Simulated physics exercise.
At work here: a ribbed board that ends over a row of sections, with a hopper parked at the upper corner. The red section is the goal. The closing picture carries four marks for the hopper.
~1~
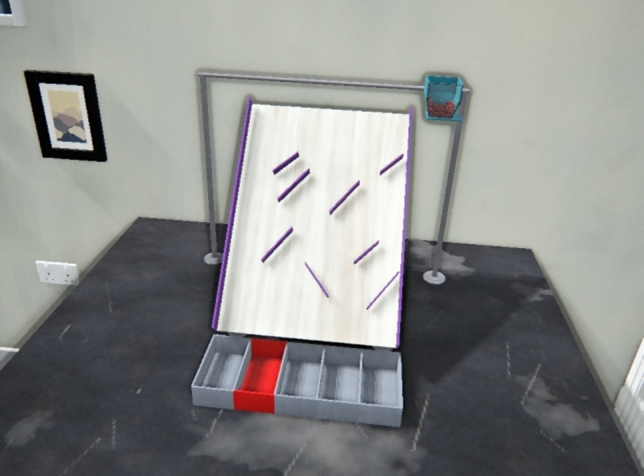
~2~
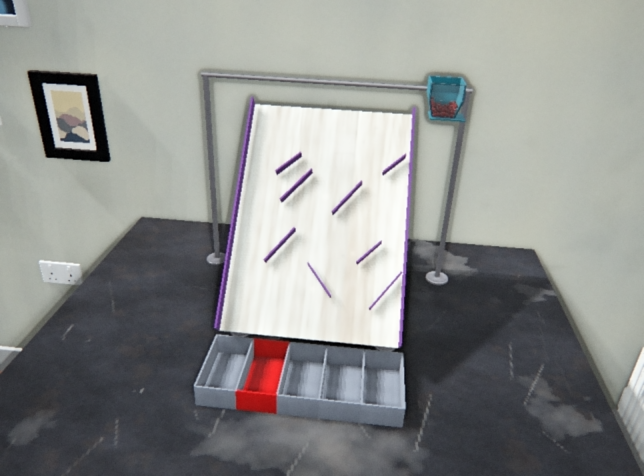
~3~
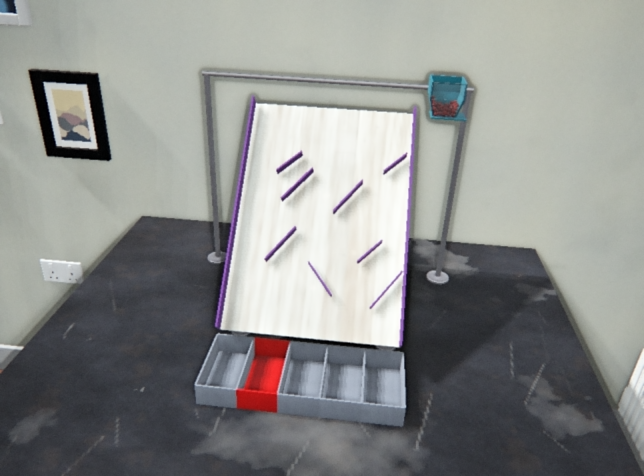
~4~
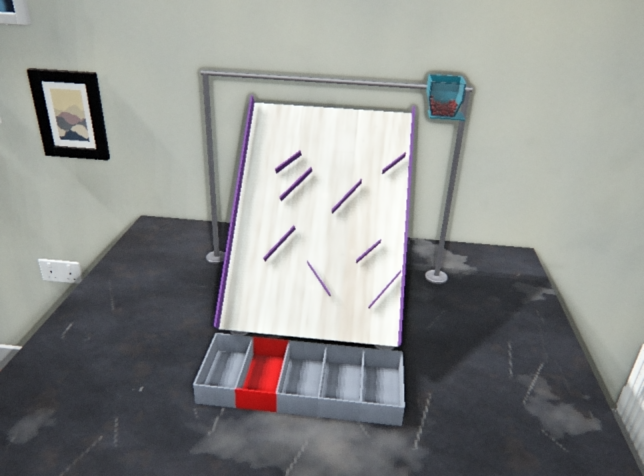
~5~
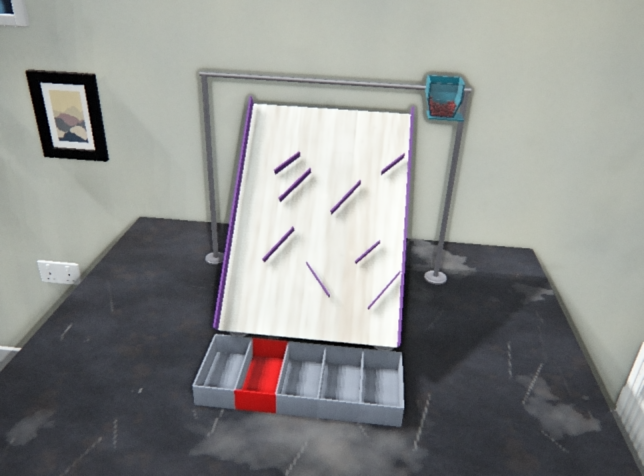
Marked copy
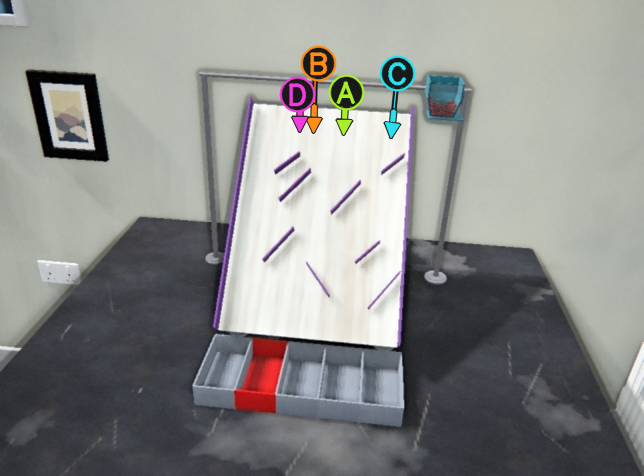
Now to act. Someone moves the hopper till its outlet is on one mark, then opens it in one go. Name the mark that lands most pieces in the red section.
A is best.
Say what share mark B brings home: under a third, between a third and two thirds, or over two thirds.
Mark B gives under a third.
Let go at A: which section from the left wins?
The second from the left.
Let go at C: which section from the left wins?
The fourth.
On the marked copy, mark A meets the board at (343, 129); mark B meets the board at (313, 127); mark C meets the board at (391, 132); mark D meets the board at (299, 126).
For mark A, about half in the red section, about a third in other sections, a small part outside the box.
For mark B, a small part in the red section, nearly all in other sections, a stray few outside the box.
For mark C, a small part in the red section, most in other sections, a small part held on the board.
For mark D, a small part in the red section, nearly all in other sections, a stray few held on the board.
